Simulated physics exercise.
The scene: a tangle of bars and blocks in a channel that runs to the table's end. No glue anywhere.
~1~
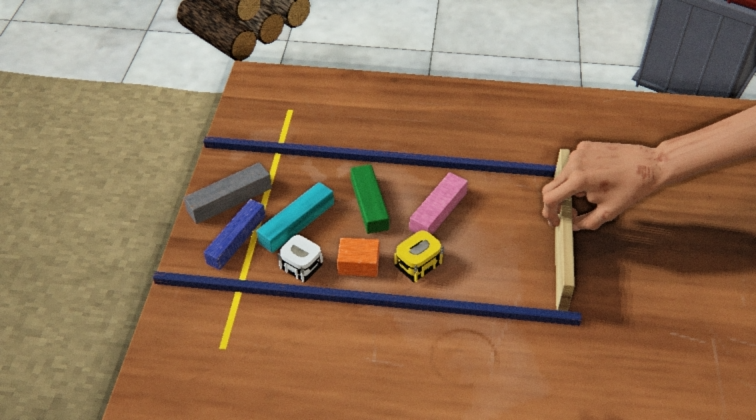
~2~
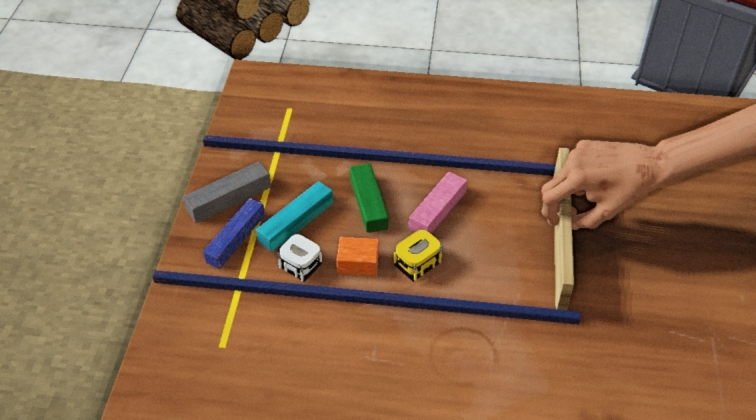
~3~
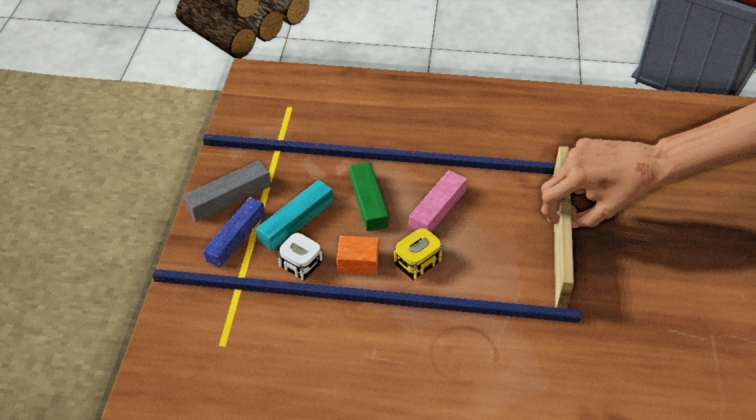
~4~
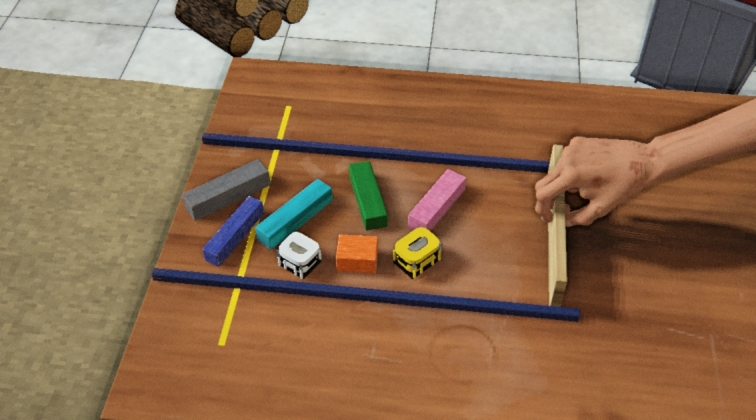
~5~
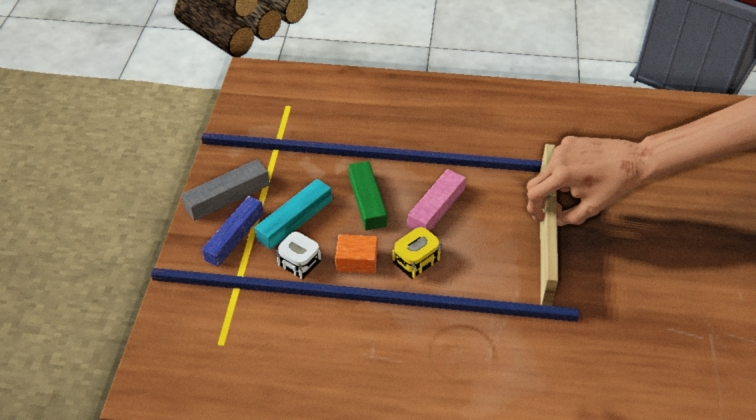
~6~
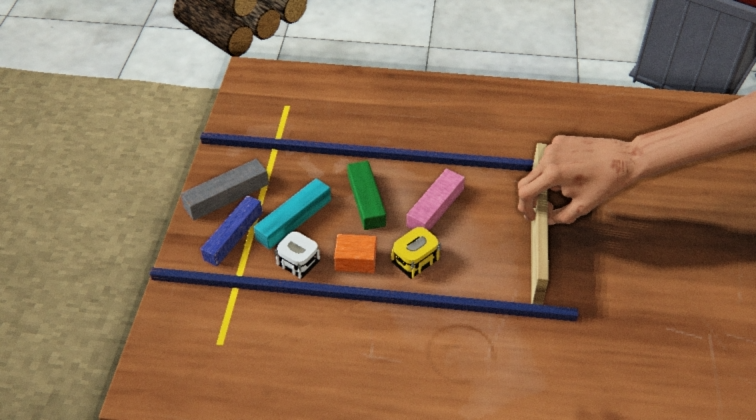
A hand reaching in from the right slides a pale upright board slightly leftward between two dark blue rails on a wooden table, seen from above at an angle. Ahead of it lie pink, green, turquoise, blue and grey bars, an orange block, and yellow and white cases, with a yellow strip crossing at left. The board touches none of them, and they stay put while the view barely shifts.
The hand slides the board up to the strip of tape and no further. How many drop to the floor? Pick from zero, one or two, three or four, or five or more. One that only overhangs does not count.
Here the number that fall off is one or two.
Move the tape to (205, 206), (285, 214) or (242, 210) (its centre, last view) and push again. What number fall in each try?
In that order 6, 0 and 3.
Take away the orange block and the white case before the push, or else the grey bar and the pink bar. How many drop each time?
0 in the first case, 1 in the second.
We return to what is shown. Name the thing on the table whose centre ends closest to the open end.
Foremost is the white case.
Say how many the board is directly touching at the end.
It touches 2.
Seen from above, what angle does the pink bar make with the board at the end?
About 0°.
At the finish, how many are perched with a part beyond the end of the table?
It comes to 2.
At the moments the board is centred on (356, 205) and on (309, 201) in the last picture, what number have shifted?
First 6, then 8.
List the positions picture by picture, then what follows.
In the first frame, grey bar (229, 193); blue bar (236, 234); turquoise stick (296, 217); board (564, 227); tape (261, 215).
In the second frame, blue bar (235, 233); pink bar (438, 204).
In the third frame, turquoise stick (296, 215); white case (300, 257).
In the fourth frame, grey bar (227, 189); board (557, 223).
In the fifth frame, blue bar (234, 231); green stick (367, 195).
In the sixth frame, grey bar (226, 189); blue bar (233, 230); turquoise stick (293, 213); board (540, 221); tape (258, 211).
Soon after, none off yet; grey bar at rest near (226, 189); blue bar at rest near (233, 230); turquoise stick at rest near (293, 213).
After that, none off yet; grey bar at rest near (226, 189); blue bar at rest near (233, 230); turquoise stick at rest near (291, 212).
And then, none off yet; grey bar displaced a little near (210, 183); blue bar displaced a little near (192, 224); turquoise stick displaced about its own width near (229, 207).
In the end, the number that fall off is one or two; gone, blue bar and grey bar.
